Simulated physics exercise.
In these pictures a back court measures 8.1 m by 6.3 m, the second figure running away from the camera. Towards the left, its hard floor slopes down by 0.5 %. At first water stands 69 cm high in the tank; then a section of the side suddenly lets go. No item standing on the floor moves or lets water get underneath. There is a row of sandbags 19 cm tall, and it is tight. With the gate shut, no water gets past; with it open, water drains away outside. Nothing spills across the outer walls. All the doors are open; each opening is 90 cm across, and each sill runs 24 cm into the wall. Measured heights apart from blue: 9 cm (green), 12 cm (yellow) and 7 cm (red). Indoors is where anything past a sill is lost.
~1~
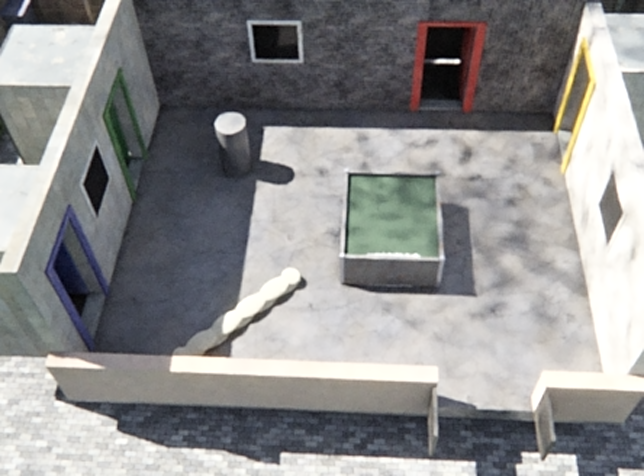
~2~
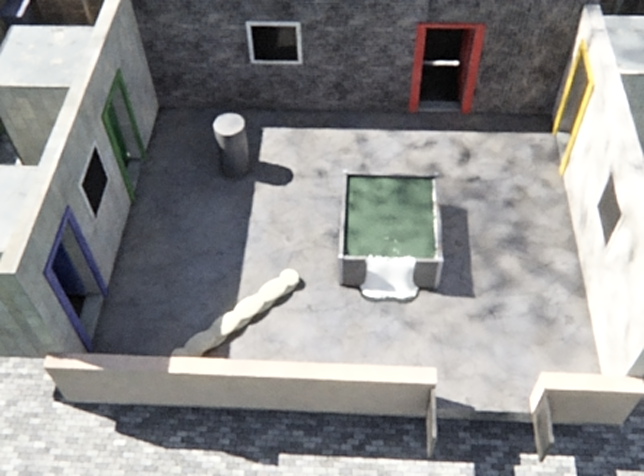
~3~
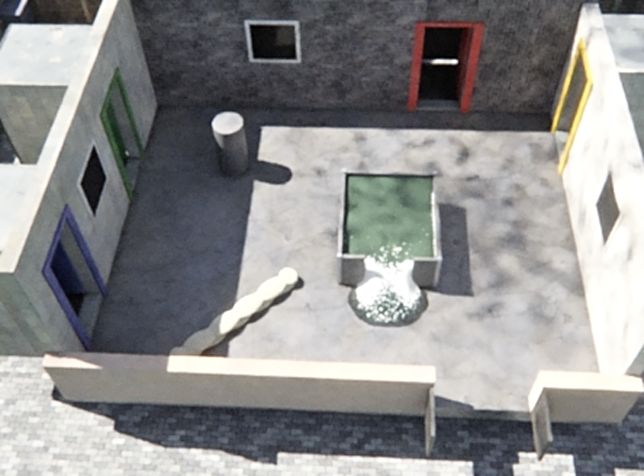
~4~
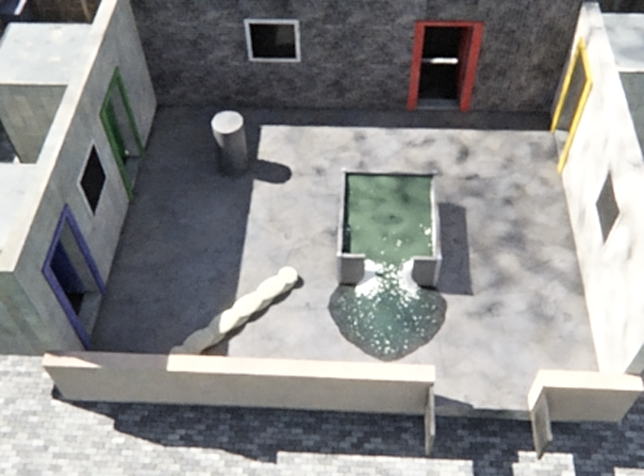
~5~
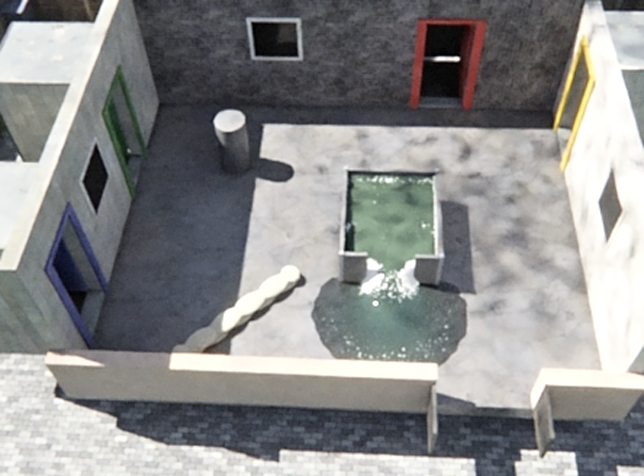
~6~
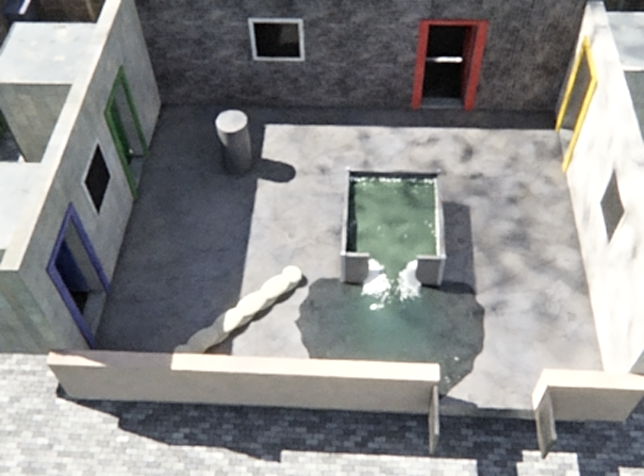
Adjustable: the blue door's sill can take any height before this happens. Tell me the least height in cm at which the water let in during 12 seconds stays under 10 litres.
It should be about 7 cm.
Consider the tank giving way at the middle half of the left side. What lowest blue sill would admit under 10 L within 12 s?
Then 14.0 cm.
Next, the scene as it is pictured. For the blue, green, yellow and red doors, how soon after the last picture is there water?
Blue 2.2 s, green 4.0 s, yellow 6.5 s, red 9.5 s.
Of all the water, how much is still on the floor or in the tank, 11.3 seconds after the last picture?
Around 70 in a hundred parts remain.
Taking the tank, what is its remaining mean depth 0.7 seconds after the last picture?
It averages roughly 46 centimetres.
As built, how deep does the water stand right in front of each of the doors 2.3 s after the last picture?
Depth (cm): Blue 7 / green 0 / yellow 0 / red 0.
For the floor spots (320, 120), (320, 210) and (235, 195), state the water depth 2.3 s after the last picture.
Close to 0, 0 and 0 cm deep.
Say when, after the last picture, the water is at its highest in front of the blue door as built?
Near 3.0 seconds.
Then, 0.7 s after the last picture water covers 15 % of the floor, deepest (33 cm) near (383, 388); it has not reached the blue door.
Then, 2.3 s after the last picture water covers 20 % of the floor, deepest (28 cm) near (211, 370); 7 cm at the blue door, 0 litres in over its 17 cm sill.
Then, 11.3 s after the last picture water covers 80 % of the floor, deepest (8 cm) near (209, 381); 3 cm at the blue door, 0 litres in over its 17 cm sill.
At the blue door as built, the water peaked near 10 cm, 3.1 s after the last picture.
With a sill of 6 cm, 16 litres would have come in within the 12 s; with 8 cm, 6 litres. So under 10 litres takes about 7 cm.
